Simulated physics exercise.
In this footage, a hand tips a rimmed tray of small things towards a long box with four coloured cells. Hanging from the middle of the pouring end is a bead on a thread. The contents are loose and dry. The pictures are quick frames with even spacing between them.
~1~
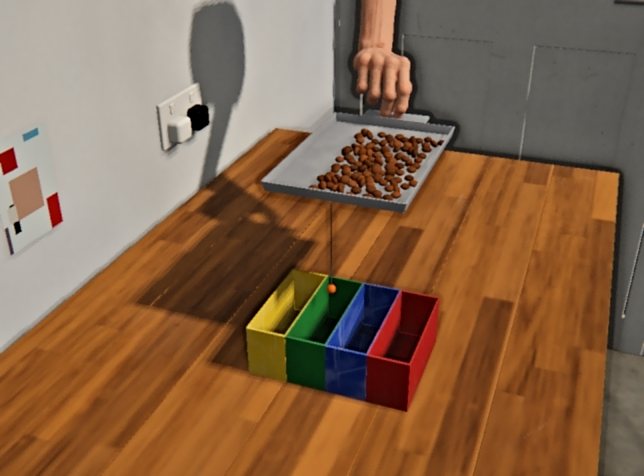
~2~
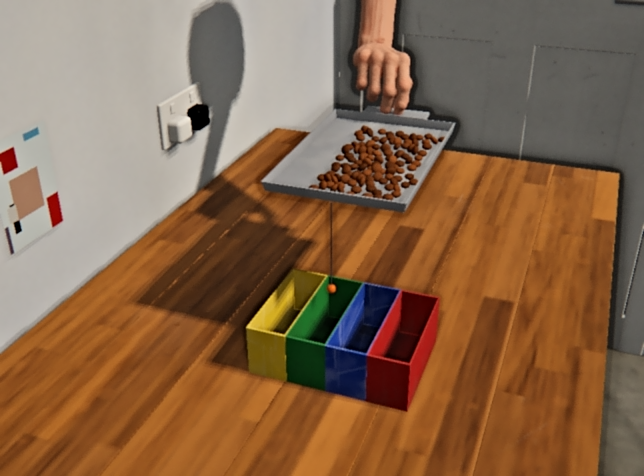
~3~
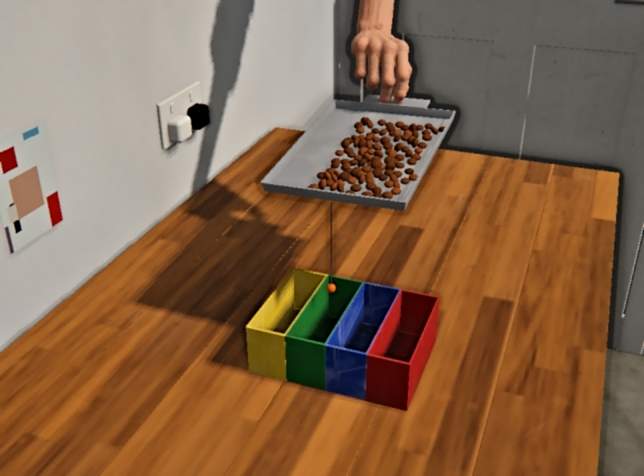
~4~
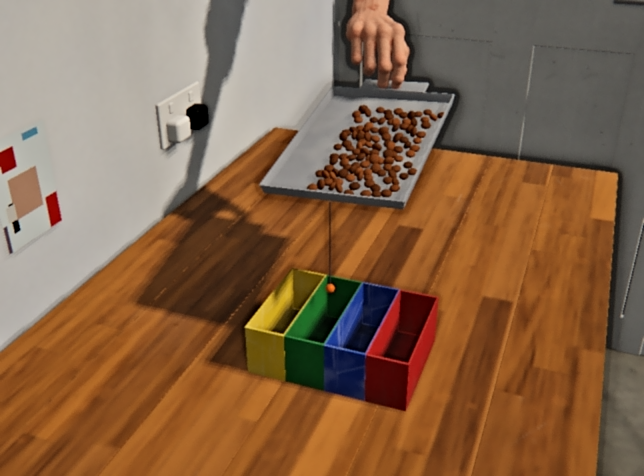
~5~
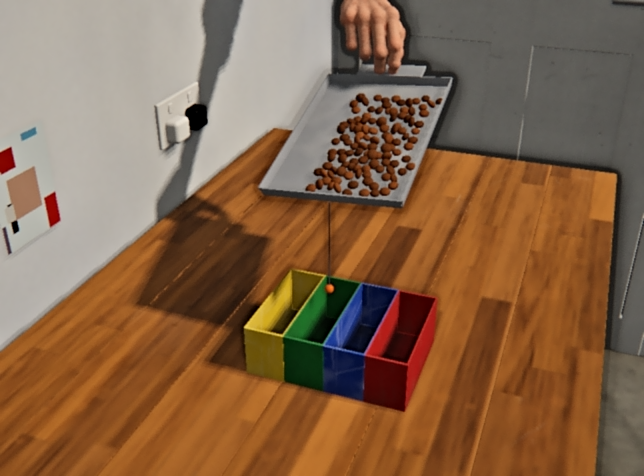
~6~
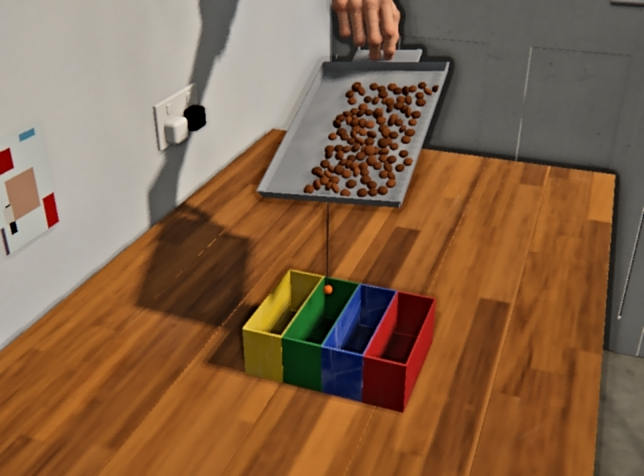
On a wooden worktop, a hand gradually raising the far end of a grey tray of brown pieces behind four coloured cells.
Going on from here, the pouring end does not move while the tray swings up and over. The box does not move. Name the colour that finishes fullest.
Yellow.
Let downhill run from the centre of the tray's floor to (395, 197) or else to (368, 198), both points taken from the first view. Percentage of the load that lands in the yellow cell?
It comes to about 0 per cent the first time and about 0 per cent the second.
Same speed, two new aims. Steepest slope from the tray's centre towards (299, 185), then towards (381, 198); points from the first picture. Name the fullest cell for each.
First: That yellow cell, second: Red.
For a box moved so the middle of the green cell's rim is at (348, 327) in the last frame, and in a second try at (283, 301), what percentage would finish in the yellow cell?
20% for the first placement, 30% for the second.
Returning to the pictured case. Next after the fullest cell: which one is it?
Second comes the green cell.
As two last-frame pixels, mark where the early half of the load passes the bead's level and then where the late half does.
Early-half point (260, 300); late-half point (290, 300).
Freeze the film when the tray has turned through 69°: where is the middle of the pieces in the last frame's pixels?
Its middle sits at about pixel (302, 190).
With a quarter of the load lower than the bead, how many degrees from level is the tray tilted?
Roughly 80 degrees from level.
Soon after the last picture, tray tipped steeply; most on the tray; about a quarter falling or outside the box.
A little later, tray tipped past a quarter turn; a stray few on the tray; about a quarter in the yellow cell; a small part in the green cell; a small part in the blue cell; about half falling or outside the box.
Later still, tray tipped past a quarter turn; about a third in the yellow cell; about a quarter in the green cell; a small part in the blue cell; about a third falling or outside the box.
At rest, tray tipped past a quarter turn; about a third in the yellow cell; about a quarter in the green cell; a small part in the blue cell; none in the red cell; about a third outside the box.
